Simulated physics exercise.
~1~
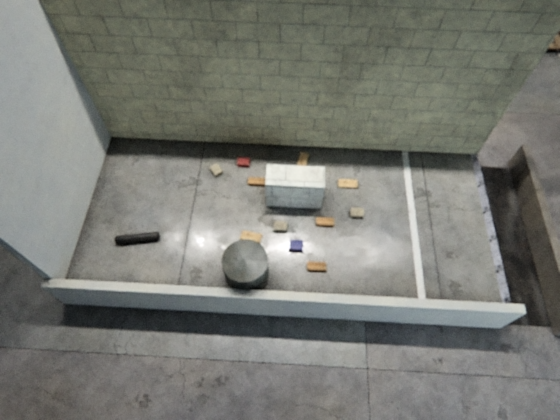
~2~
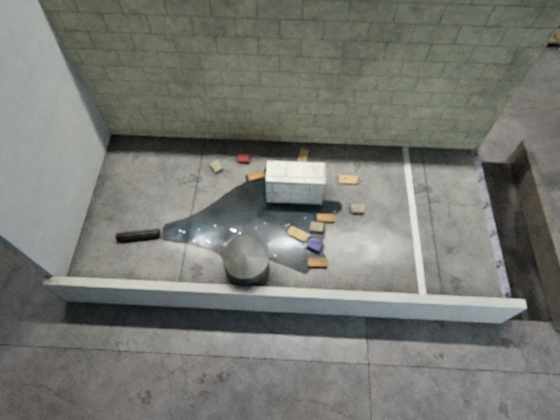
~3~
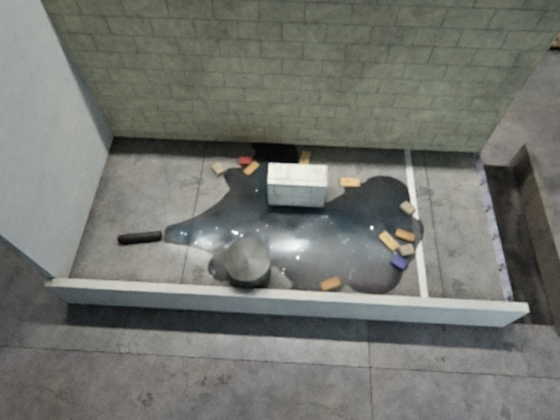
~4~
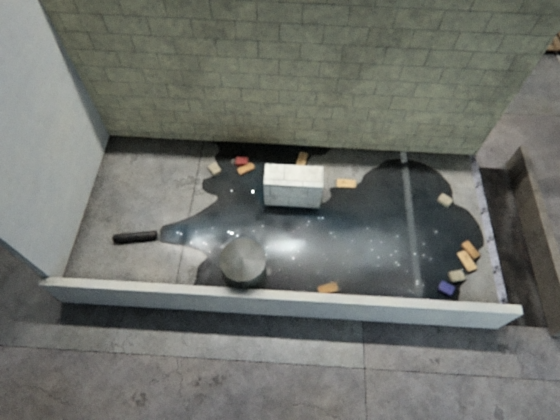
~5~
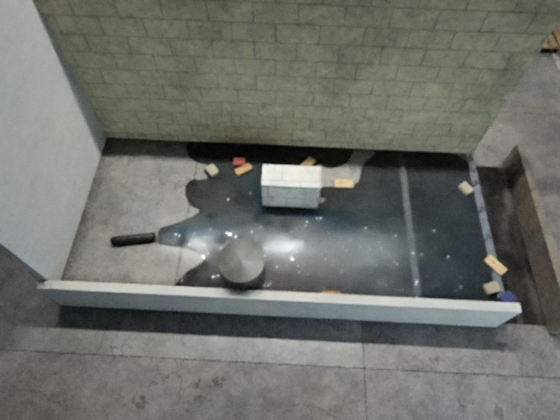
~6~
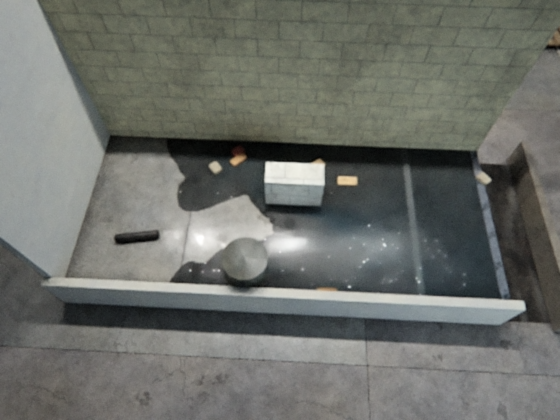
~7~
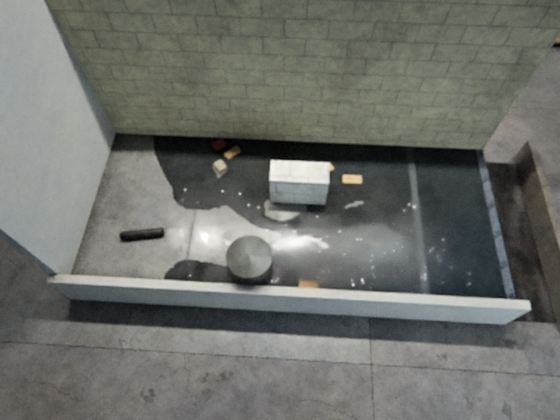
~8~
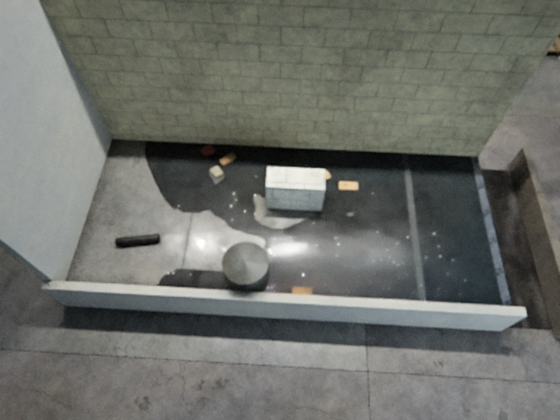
In a walled stretch of concrete floor, dark water spreads from a black hose around a pale block and a grey cylinder, carrying small coloured pieces rightward; the blue one crosses the painted stripe and disappears, while the red one stays left of it as the pool covers the right side.
